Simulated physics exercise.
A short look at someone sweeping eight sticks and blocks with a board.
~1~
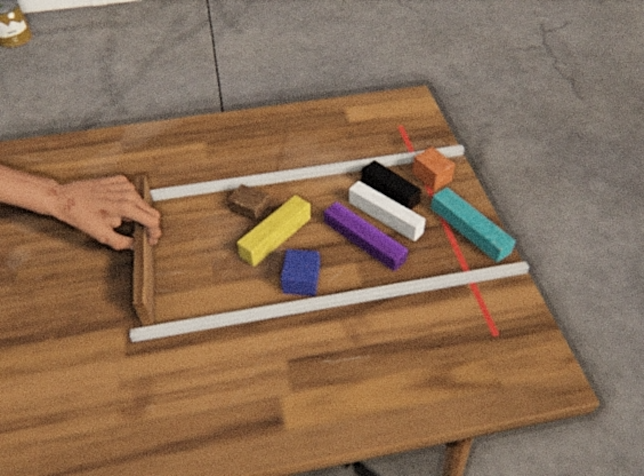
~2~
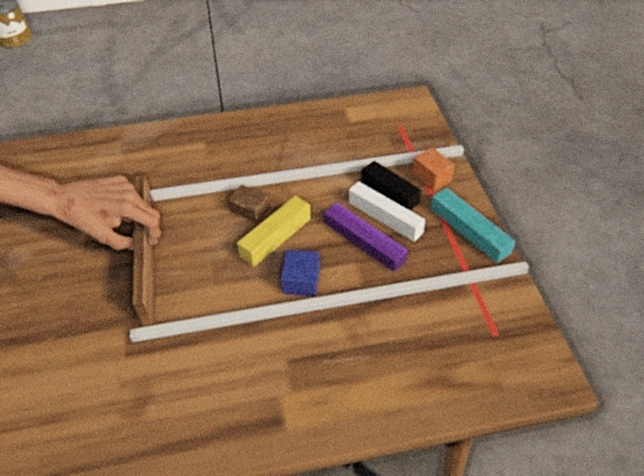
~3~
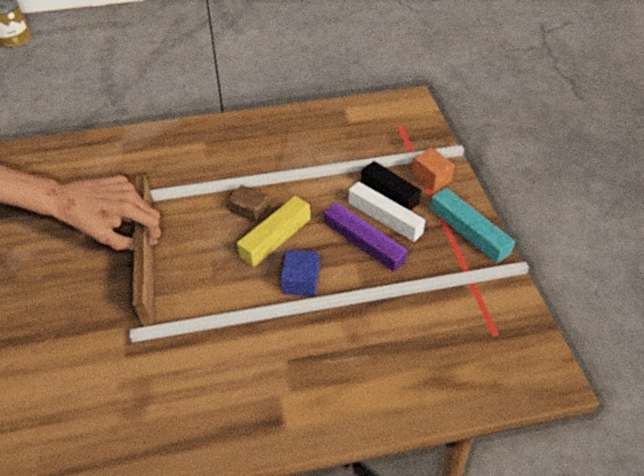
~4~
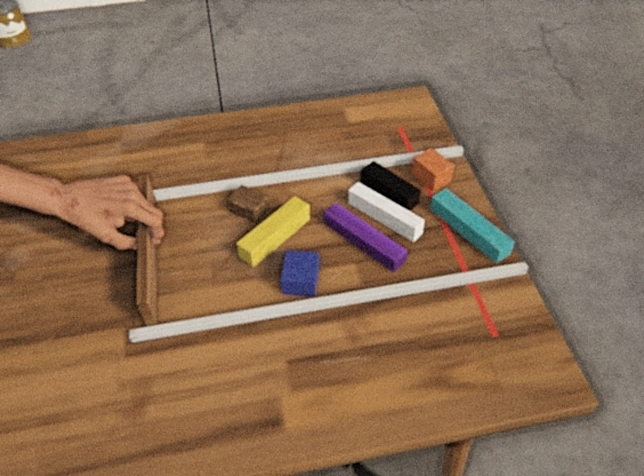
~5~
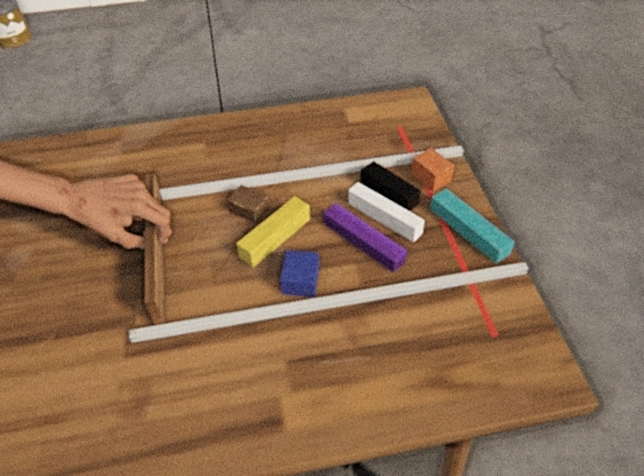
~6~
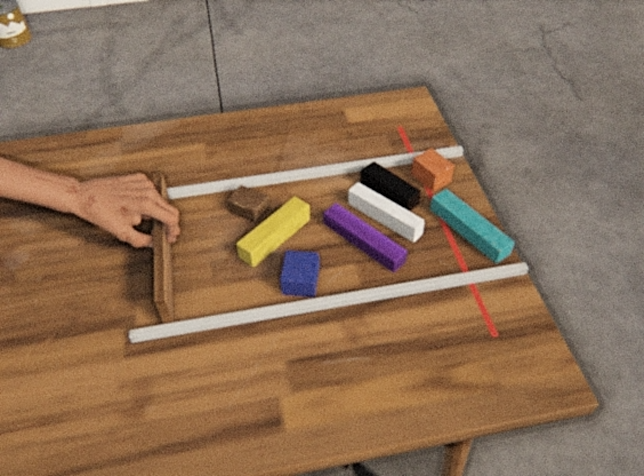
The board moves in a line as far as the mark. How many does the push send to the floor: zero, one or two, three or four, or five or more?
The number that fall off is three or four.
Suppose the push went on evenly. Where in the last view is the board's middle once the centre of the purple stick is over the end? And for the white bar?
Near (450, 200) and (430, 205).
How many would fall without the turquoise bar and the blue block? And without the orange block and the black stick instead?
First 3, then 2.
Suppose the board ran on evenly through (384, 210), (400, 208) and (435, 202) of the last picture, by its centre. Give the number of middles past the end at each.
In that order 0, 0 and 4.
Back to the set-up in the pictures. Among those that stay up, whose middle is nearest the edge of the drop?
That is the purple stick.
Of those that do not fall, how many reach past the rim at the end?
That would be 2.
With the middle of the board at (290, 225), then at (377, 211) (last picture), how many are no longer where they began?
At the one place 4, at the other 8.
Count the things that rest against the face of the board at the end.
That makes 3.
A little later, none off yet; turquoise bar at rest near (470, 225); orange block at rest near (432, 170); black stick at rest near (390, 187).
Next, none off yet; turquoise bar at rest near (470, 225); orange block at rest near (432, 170); black stick shifted a little near (412, 179).
When it is over, the number that fall off is three or four; down, white bar, black stick, orange block and turquoise bar.
